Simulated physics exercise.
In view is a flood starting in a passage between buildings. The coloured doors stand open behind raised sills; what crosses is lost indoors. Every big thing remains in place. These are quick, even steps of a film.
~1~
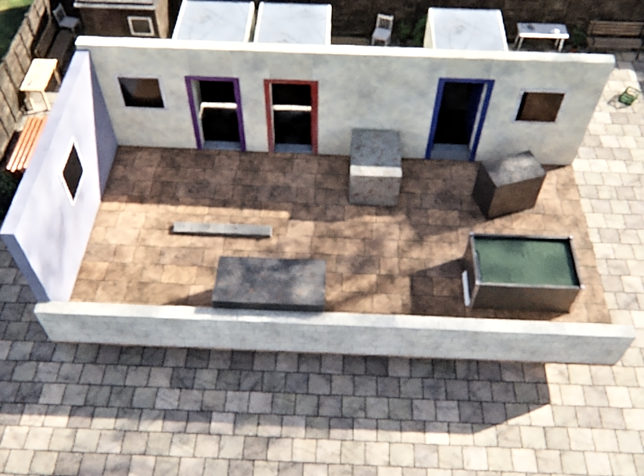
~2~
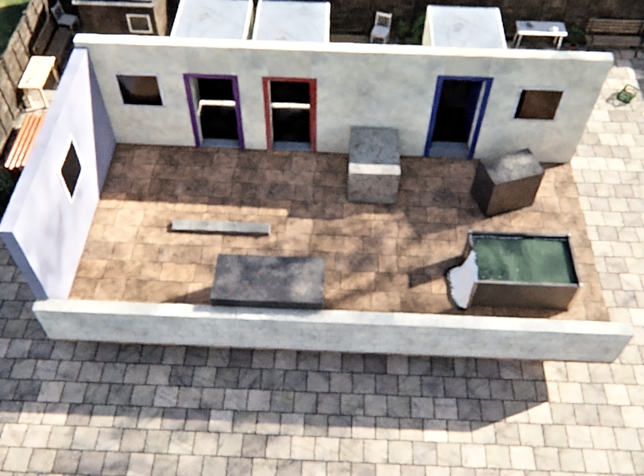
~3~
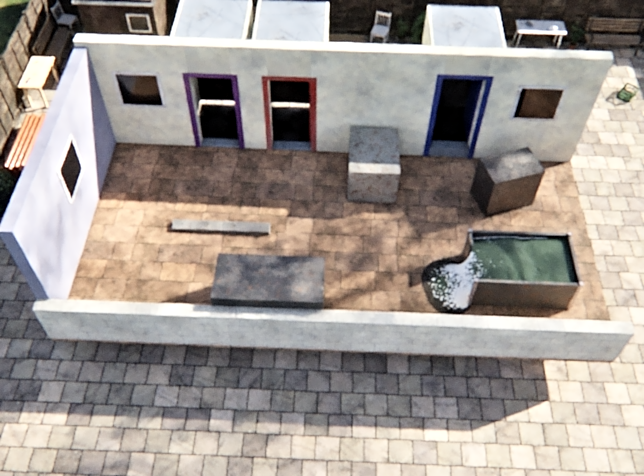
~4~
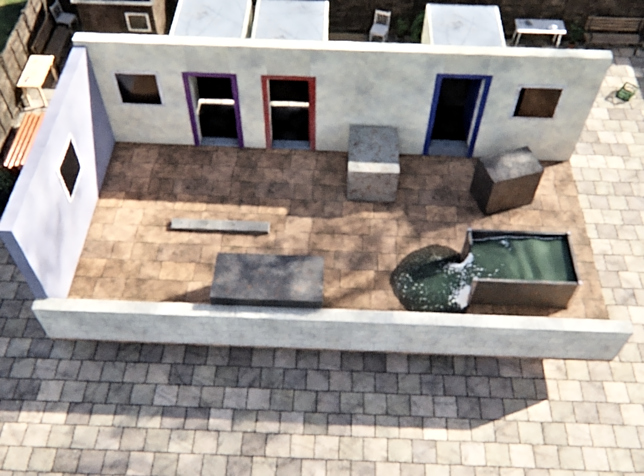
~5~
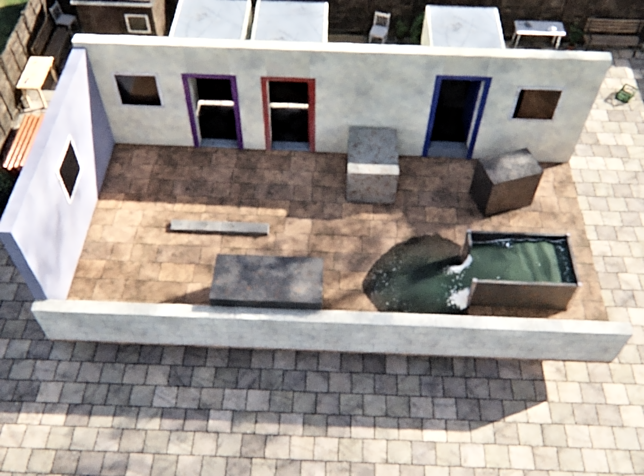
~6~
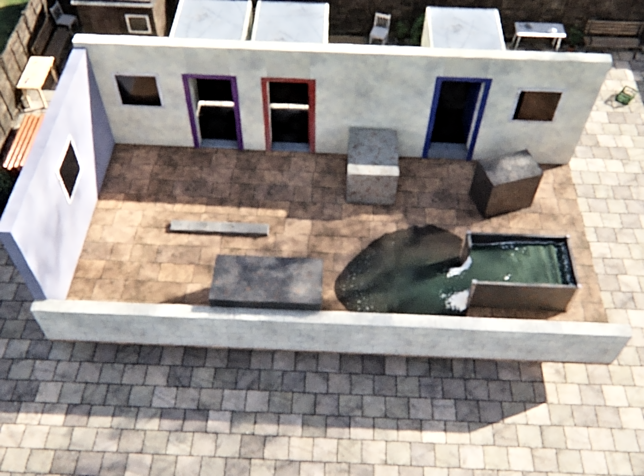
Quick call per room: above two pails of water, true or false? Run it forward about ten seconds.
Purple door: True; red door: True; blue door: False.
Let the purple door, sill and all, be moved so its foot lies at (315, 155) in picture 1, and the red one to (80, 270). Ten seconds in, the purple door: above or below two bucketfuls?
The purple one exceeds it.
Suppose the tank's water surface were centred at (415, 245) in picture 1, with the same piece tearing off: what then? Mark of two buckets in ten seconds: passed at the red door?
Taking them one at a time, the red door stays within the threshold.
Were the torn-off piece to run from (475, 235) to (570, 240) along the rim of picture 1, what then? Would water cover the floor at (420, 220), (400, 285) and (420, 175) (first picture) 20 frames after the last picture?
Submerged, bone-dry, submerged.
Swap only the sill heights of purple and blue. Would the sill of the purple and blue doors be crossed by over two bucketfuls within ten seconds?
I'd say the purple door comes in under, while the blue door comes in under.
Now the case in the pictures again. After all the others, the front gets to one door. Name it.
Door: The one in blue.
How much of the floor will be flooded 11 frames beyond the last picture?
Estimate: Some 30 in a hundred.
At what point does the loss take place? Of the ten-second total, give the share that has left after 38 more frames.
I'd put it near 50 in a hundred.
A moment on, water covers 20 % of the floor; the purple door not reached, the red door not reached, the blue door not reached.
Next, water covers 30 % of the floor; the purple door not reached, the red door not reached, the blue door not reached.
Then, water covers 45 % of the floor; the purple door wet at the sill, nothing in, the red door wet at the sill, nothing in, the blue door not reached.
Later, water covers 65 % of the floor; the purple door over two buckets in, the red door over two buckets in, the blue door wet at the sill, nothing in.
In the end, water covers 85 % of the floor; the purple door over two buckets in, the red door far over two buckets in, the blue door wet at the sill, nothing in.
